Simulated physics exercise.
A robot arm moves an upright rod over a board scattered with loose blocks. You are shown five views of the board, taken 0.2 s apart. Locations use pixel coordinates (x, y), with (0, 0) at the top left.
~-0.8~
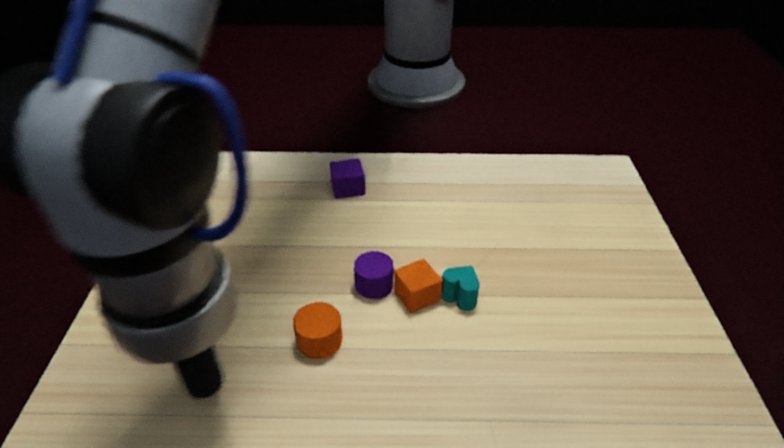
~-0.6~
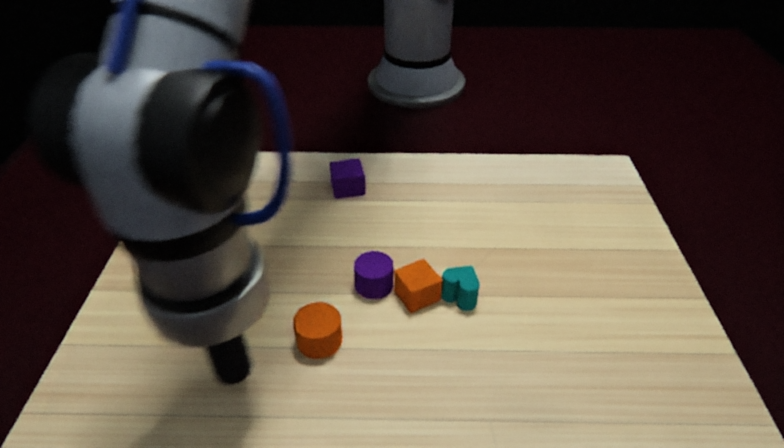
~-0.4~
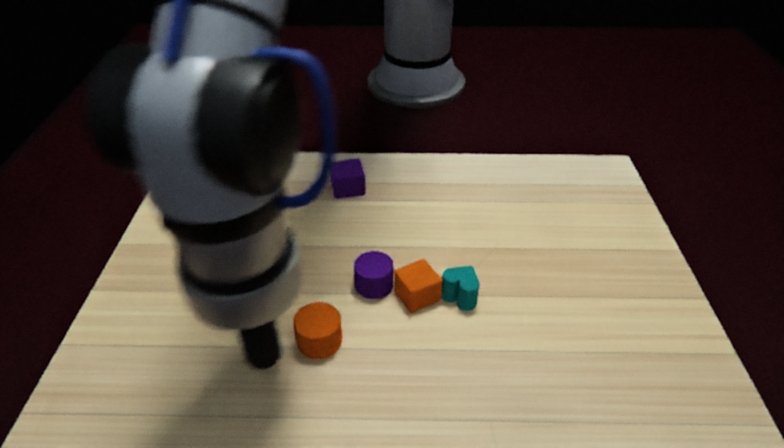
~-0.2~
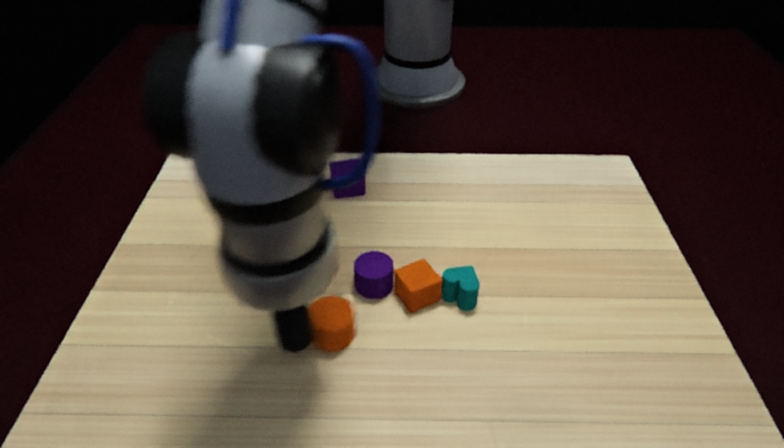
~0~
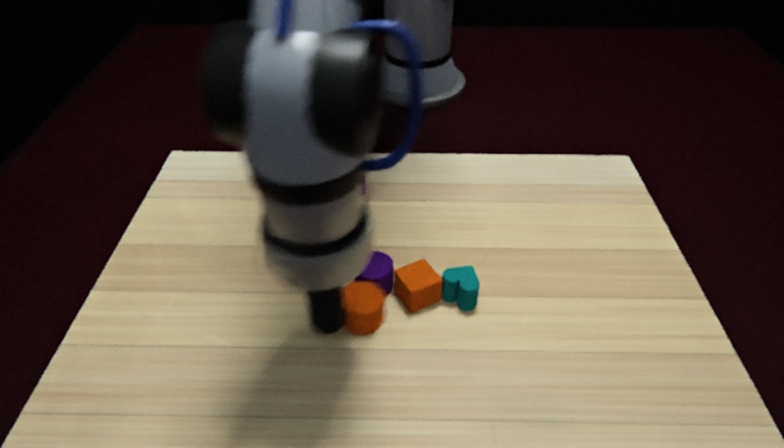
We see a robot arm sweep its dark rod rightward and away across a wooden board, reaching an orange cylinder and pushing it toward a purple cylinder, while an orange block and a turquoise heart-shaped block stay still.
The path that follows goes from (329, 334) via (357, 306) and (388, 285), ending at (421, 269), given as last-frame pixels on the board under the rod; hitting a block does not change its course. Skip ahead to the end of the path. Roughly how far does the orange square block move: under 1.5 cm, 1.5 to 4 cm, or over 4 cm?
Its displacement is above 4 cm.
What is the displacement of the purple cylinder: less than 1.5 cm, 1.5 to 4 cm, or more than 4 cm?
The purple cylinder moves over 4 cm.
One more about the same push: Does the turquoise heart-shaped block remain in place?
No, that is not how it ends up.
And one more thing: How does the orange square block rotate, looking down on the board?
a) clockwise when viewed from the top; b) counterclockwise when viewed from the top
That would be a.
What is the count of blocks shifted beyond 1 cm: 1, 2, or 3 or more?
It moves three or more blocks.
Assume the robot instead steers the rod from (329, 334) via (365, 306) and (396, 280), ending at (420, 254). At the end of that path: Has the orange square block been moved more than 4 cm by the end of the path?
It seems so.
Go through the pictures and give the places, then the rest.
The first picture shows rod tip at (205, 384); block tops, orange cylinder at (317, 319); purple cylinder at (374, 264); orange square block at (418, 274); turquoise heart-shaped block at (463, 276).
The second picture shows rod at (234, 371); blocks unchanged.
The third picture shows rod at (264, 356); blocks unchanged.
The fourth picture shows rod at (296, 340); orange cylinder at (331, 312).
The fifth picture shows rod at (328, 323); orange cylinder at (362, 297); purple cylinder at (374, 264); orange square block at (418, 274); turquoise heart-shaped block at (463, 276).
What follows on the original path. One third of the way, rod at (357, 295); orange cylinder at (394, 278); purple cylinder at (387, 249); orange square block at (432, 271); turquoise heart-shaped block at (474, 276).
Two thirds of the way, rod at (388, 274); orange cylinder at (425, 263); purple cylinder at (393, 240); orange square block at (465, 269), turned 50° clockwise; turquoise heart-shaped block at (502, 278), turned 20° anticlockwise.
At the end, rod at (421, 258); orange cylinder at (457, 255); purple cylinder at (403, 229); orange square block at (489, 275), turned 70° clockwise; turquoise heart-shaped block at (524, 285), turned 35° anticlockwise.
